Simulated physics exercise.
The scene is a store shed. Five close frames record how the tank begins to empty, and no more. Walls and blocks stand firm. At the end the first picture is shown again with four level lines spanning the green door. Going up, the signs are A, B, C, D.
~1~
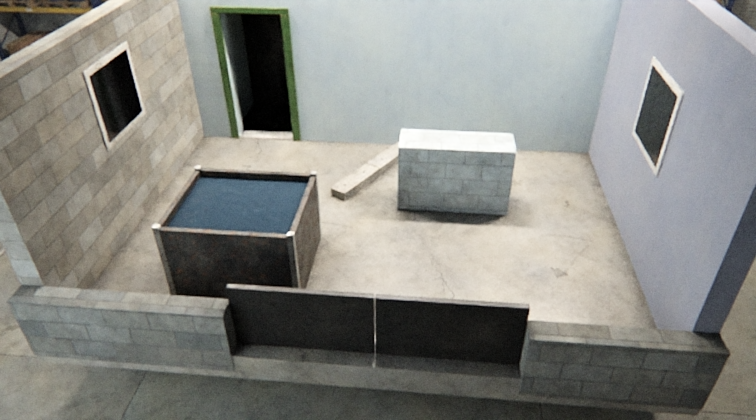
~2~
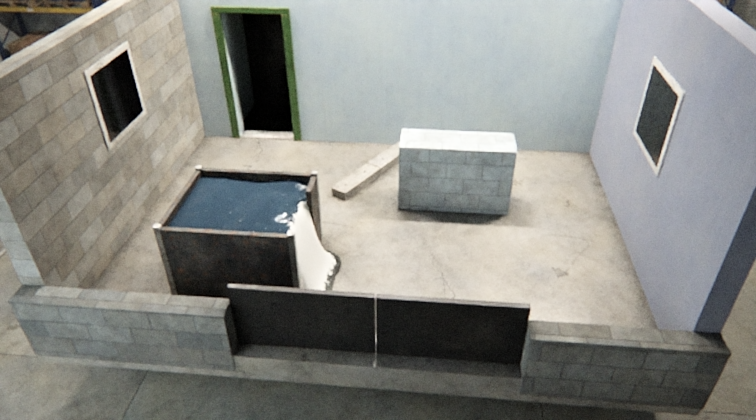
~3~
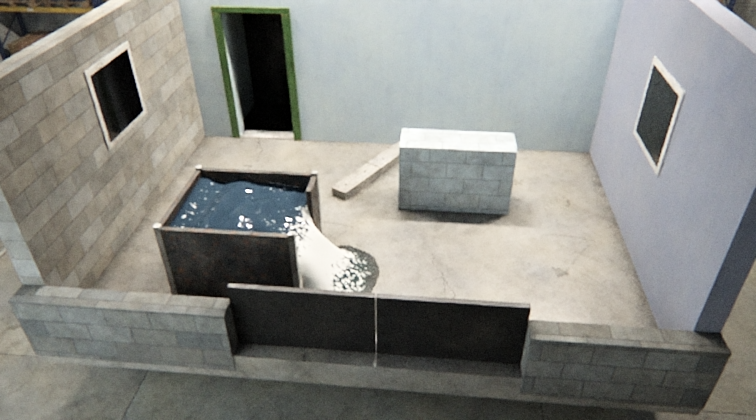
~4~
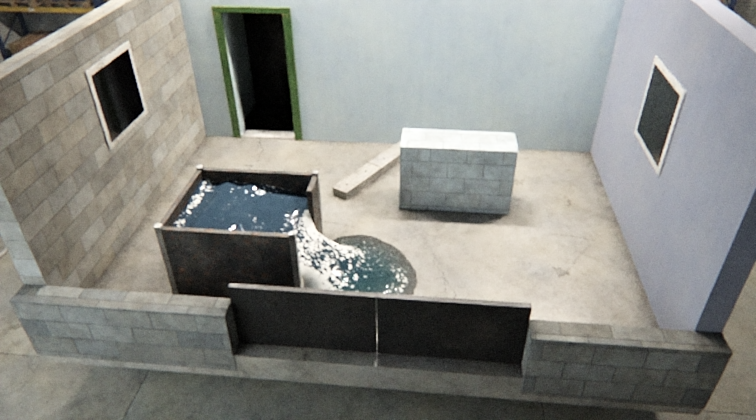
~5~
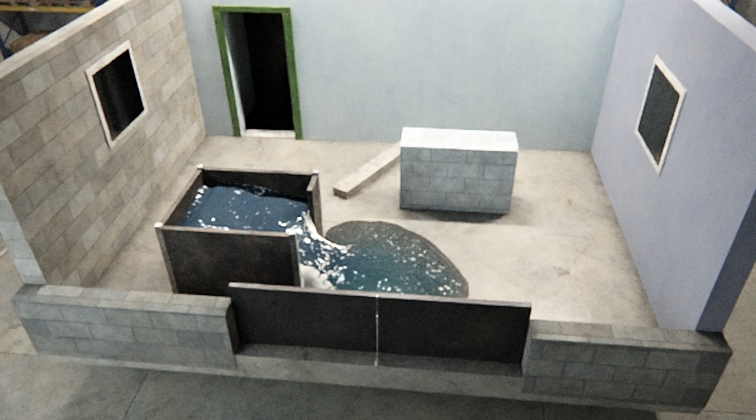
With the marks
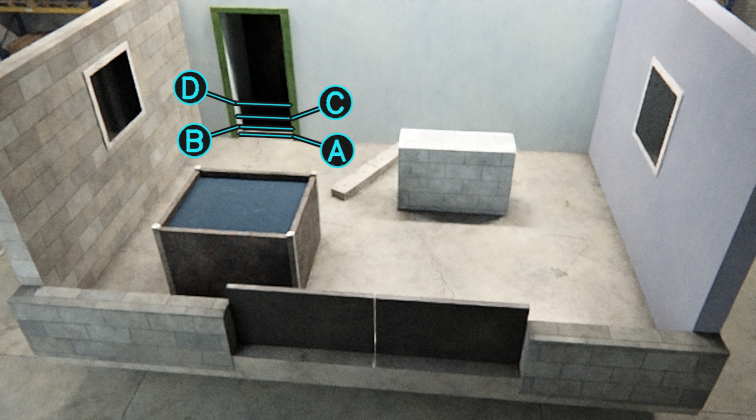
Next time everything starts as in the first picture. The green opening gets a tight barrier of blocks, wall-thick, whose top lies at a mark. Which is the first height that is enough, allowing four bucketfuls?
Height A.
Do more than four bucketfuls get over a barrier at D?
No, that is safe.
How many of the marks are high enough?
All four.
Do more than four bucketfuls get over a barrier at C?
No, that is safe.
On the marked copy, A at (266, 135); B at (265, 127); C at (264, 117); D at (262, 104); from the bottom up A, B, C, D.
For height A, nothing gets over.
For height B, nothing gets over.
For height C, nothing gets over.
For height D, nothing gets over.
